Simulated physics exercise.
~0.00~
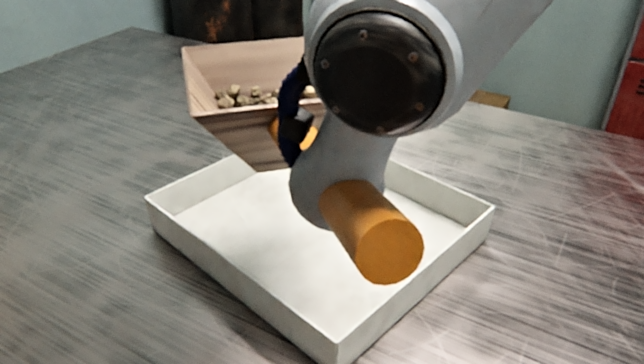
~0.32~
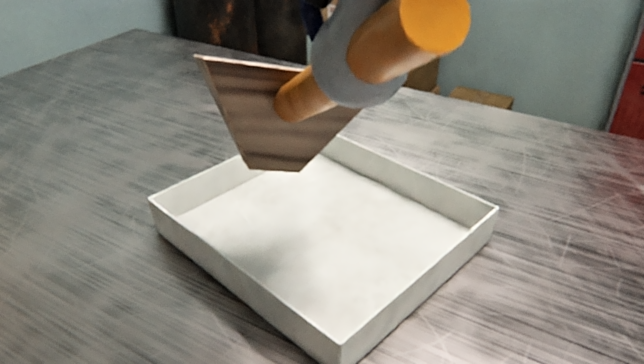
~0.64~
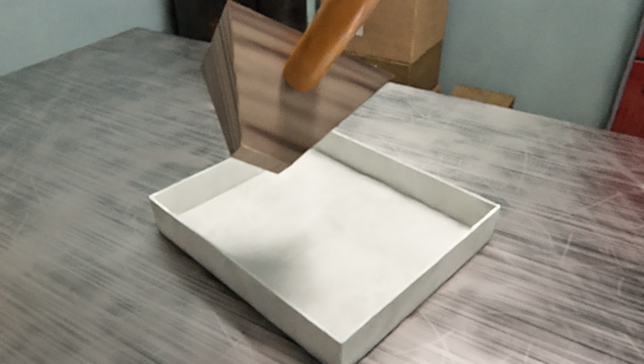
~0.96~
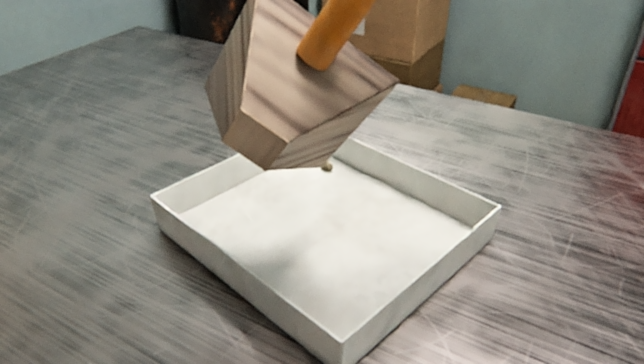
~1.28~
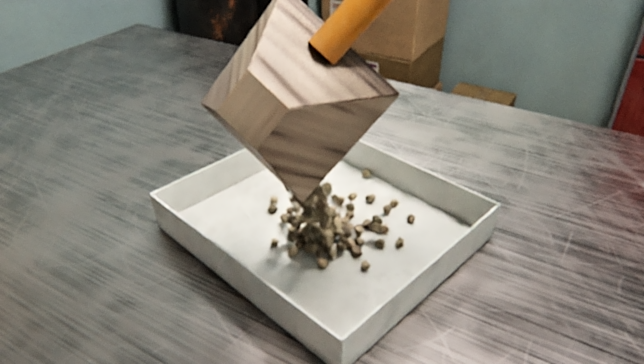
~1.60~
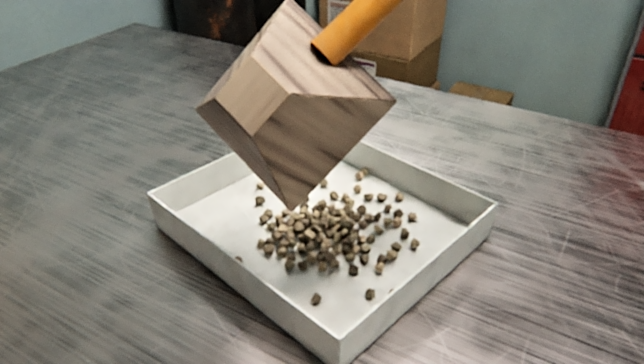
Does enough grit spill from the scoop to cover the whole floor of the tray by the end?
No, only a little grit lands in the tray. It lies in a loose, low heap around the middle, with much of the white floor still bare.
